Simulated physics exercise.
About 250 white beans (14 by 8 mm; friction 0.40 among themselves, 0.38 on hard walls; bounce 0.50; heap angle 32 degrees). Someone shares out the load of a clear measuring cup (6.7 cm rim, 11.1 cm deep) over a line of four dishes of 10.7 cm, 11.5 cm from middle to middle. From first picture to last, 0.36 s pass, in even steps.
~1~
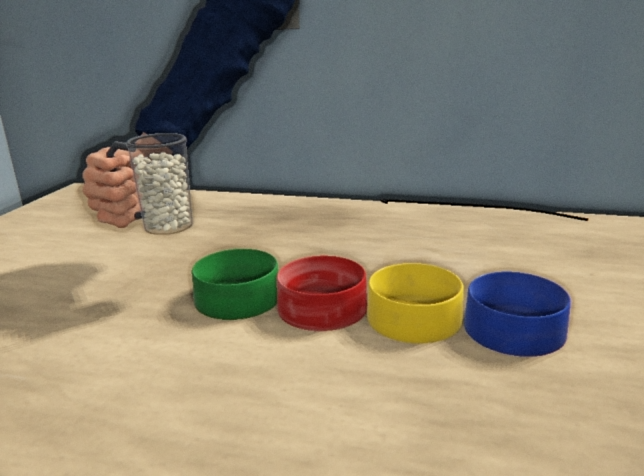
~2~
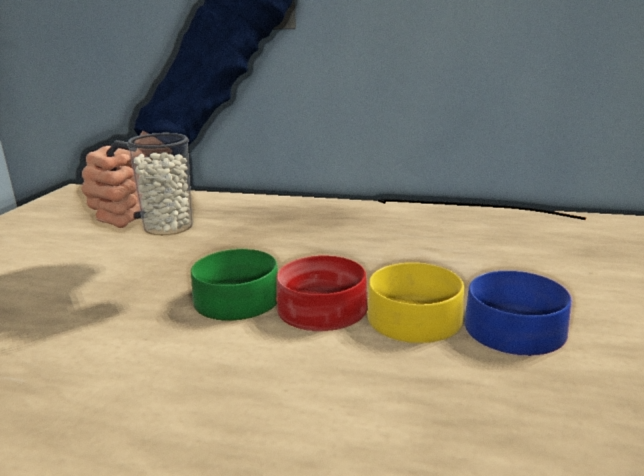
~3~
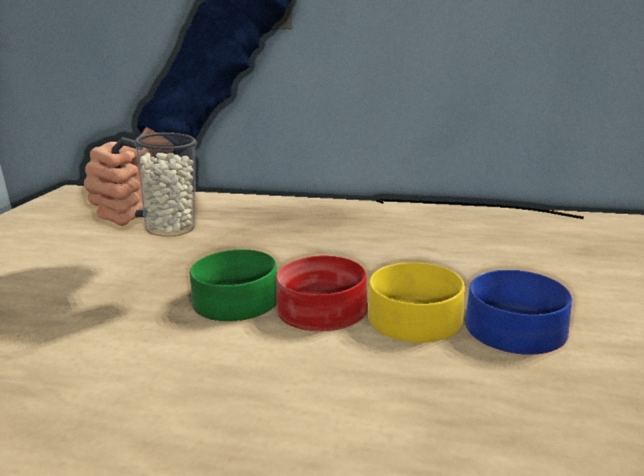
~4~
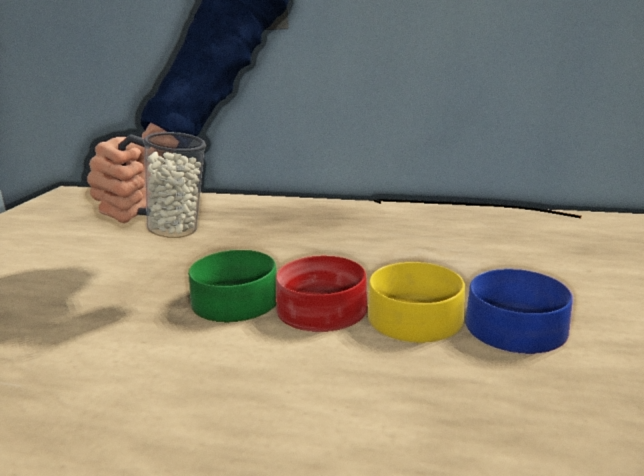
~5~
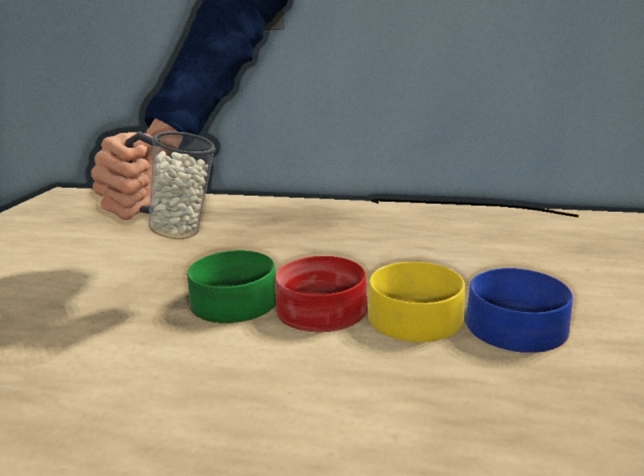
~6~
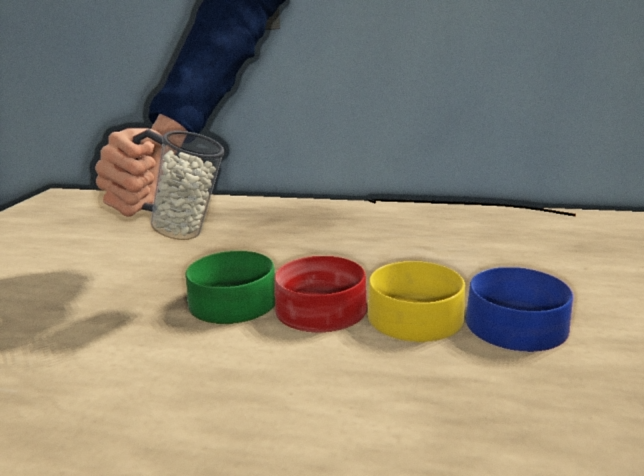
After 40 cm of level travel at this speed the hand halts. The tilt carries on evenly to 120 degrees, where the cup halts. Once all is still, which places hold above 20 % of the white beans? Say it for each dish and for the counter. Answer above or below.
Red below, blue below, green below, yellow above, counter below.
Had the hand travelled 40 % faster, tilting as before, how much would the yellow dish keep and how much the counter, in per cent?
Yellow 0; counter 10.
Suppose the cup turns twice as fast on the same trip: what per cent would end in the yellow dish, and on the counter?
Then: Yellow 10; counter 10.
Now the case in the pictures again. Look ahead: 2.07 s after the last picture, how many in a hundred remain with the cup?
Some 0 per cent of the load.
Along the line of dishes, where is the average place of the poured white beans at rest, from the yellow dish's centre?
Some 2 cm to the right.
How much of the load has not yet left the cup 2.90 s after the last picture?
Some 0 per cent of the load.
Then, 1.25 s after the last picture, tilt 100 degrees; cup holds 100 %.
Then, 2.07 s after the last picture, tilt 120 degrees; cup holds 0 %, blue 5 %, yellow 85 %.
Then, 2.90 s after the last picture, tilt 120 degrees; cup holds 0 %, blue 5 %, yellow 85 %.
In the end, red 0 %, blue 5 %, green 0 %, yellow 85 %, counter 10 %.
